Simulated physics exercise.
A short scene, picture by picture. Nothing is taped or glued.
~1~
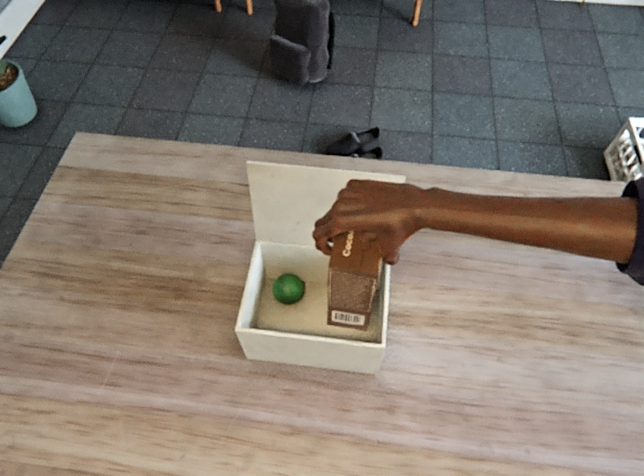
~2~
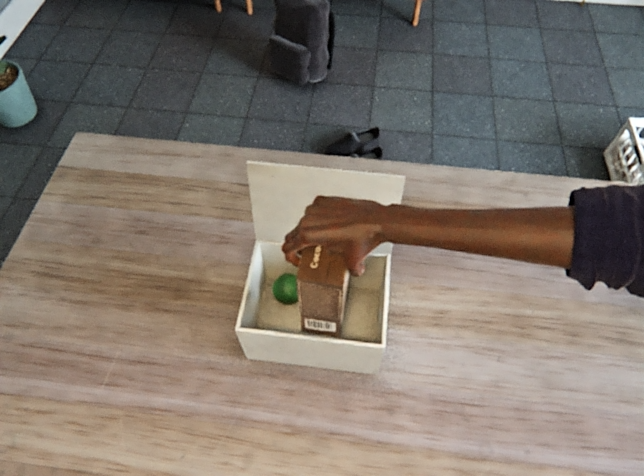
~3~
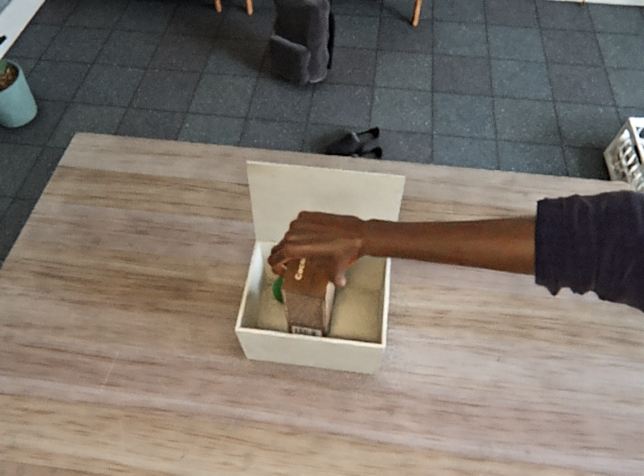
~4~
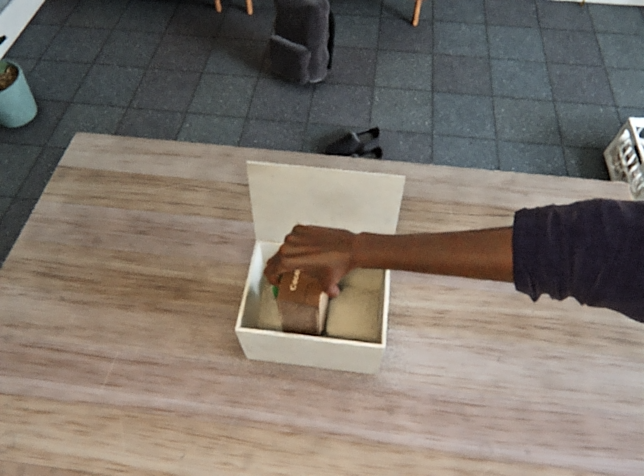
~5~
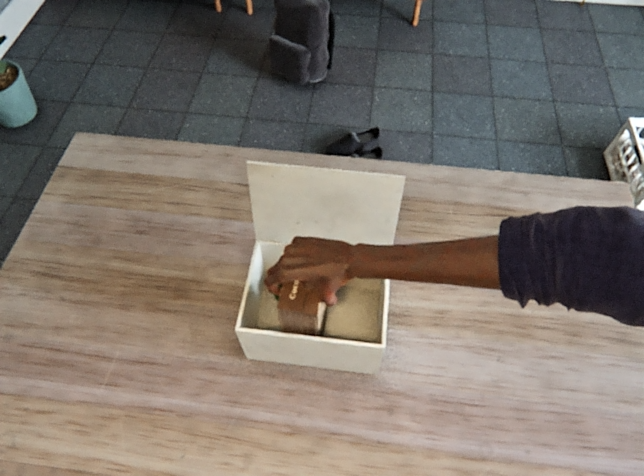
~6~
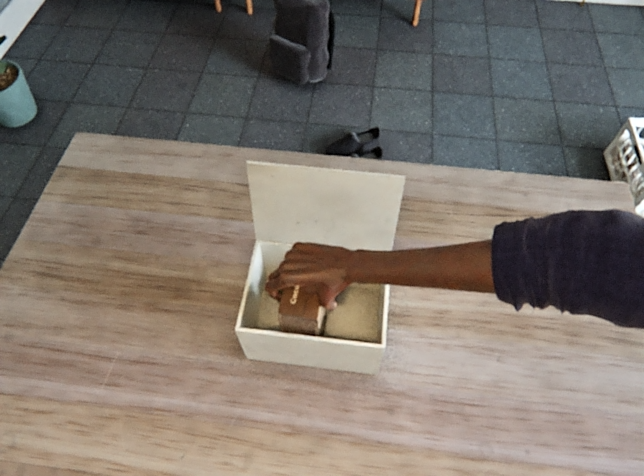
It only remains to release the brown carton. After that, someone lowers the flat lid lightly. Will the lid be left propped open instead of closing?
The lid stays lifted.
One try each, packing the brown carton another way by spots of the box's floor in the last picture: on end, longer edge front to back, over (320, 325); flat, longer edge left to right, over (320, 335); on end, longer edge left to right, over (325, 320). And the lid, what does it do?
Try one: Not closed. Try two: Closed. Try three: Not closed.
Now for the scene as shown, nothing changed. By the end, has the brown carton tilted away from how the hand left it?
Simply put, the brown carton remains unturned.
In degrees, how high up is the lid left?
Lid angle from rim - close to 35°.
Then, 1.40 s later than the last frame, lid 72° above the rim.
Then, 1.90 s later than the last frame, lid 37° above the rim.
When it is over, lid 35° above the rim; both as before. End places, in pixels of the last picture, brown carton near (305, 317).
